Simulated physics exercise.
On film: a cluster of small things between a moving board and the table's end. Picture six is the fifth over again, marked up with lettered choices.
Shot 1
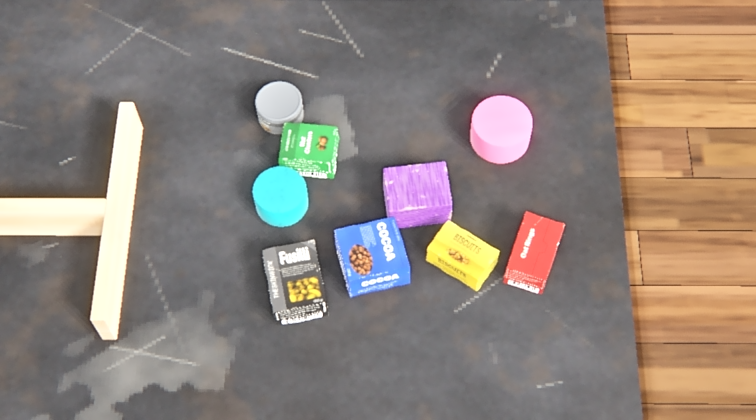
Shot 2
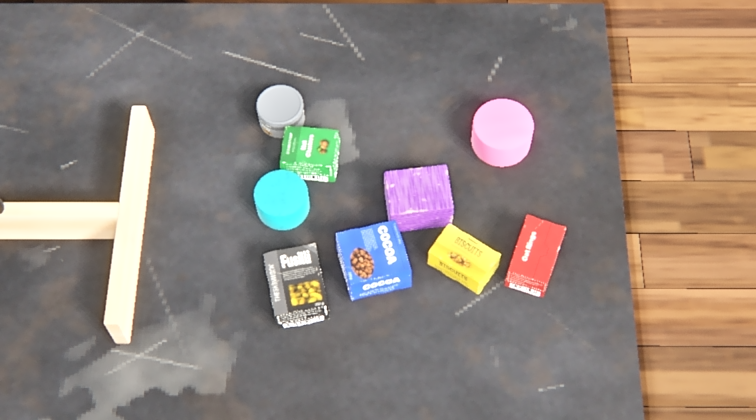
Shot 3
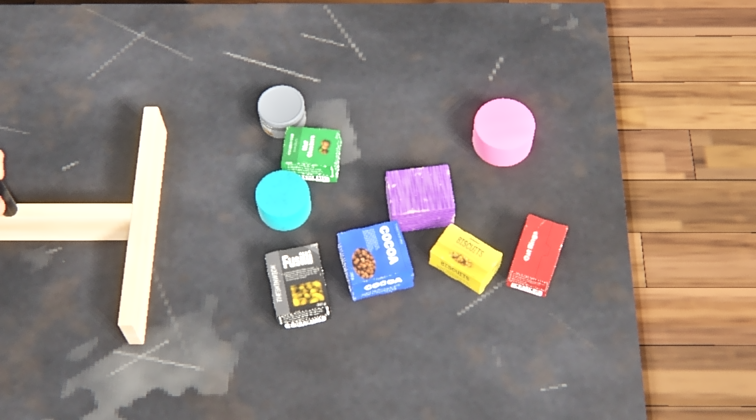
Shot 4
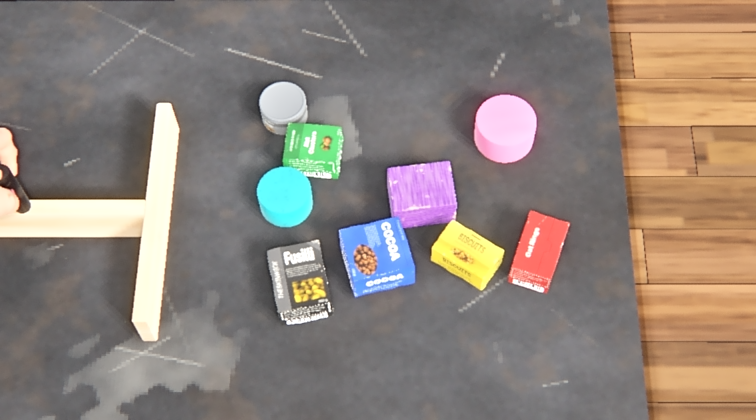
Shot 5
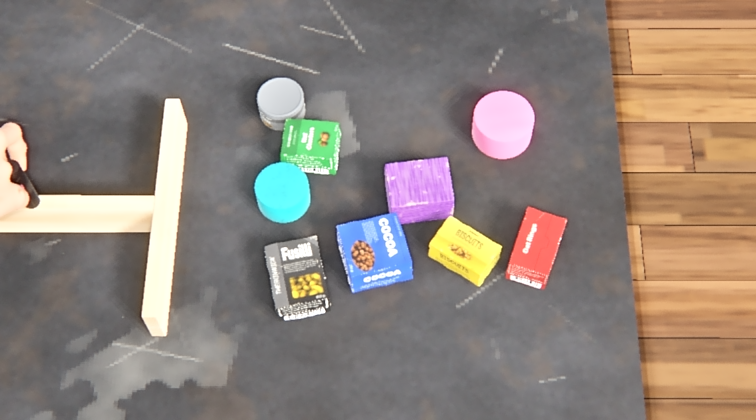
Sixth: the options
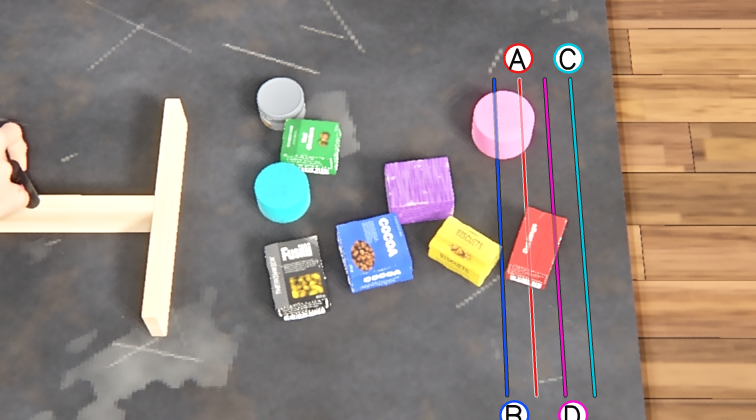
At first, a pale T-shaped wooden board lies left of a loose cluster of small boxes and round pots on a dark, scratched tabletop. The board then slides a short way right, a hand coming into view behind it, while the objects stay essentially still, with a gap still remaining.
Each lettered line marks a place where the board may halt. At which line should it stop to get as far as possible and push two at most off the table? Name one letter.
It should halt at A.
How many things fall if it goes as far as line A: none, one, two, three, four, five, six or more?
Two.
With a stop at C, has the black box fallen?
No.
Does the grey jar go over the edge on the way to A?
By then, no.
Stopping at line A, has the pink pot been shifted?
By then, yes.
On the marked copy, A at (527, 227); B at (500, 226); C at (582, 227); D at (554, 227).
Following A. Soon after the start, board (292, 203); grey jar (295, 98); black box (327, 281).
Later, board (423, 203); red box (631, 249); yellow packet (577, 243).
In the end, board (525, 203); red box over the edge; yellow packet over the edge; two fallen.
As for the rest, B is within the limit but short; C drops four; D drops four.
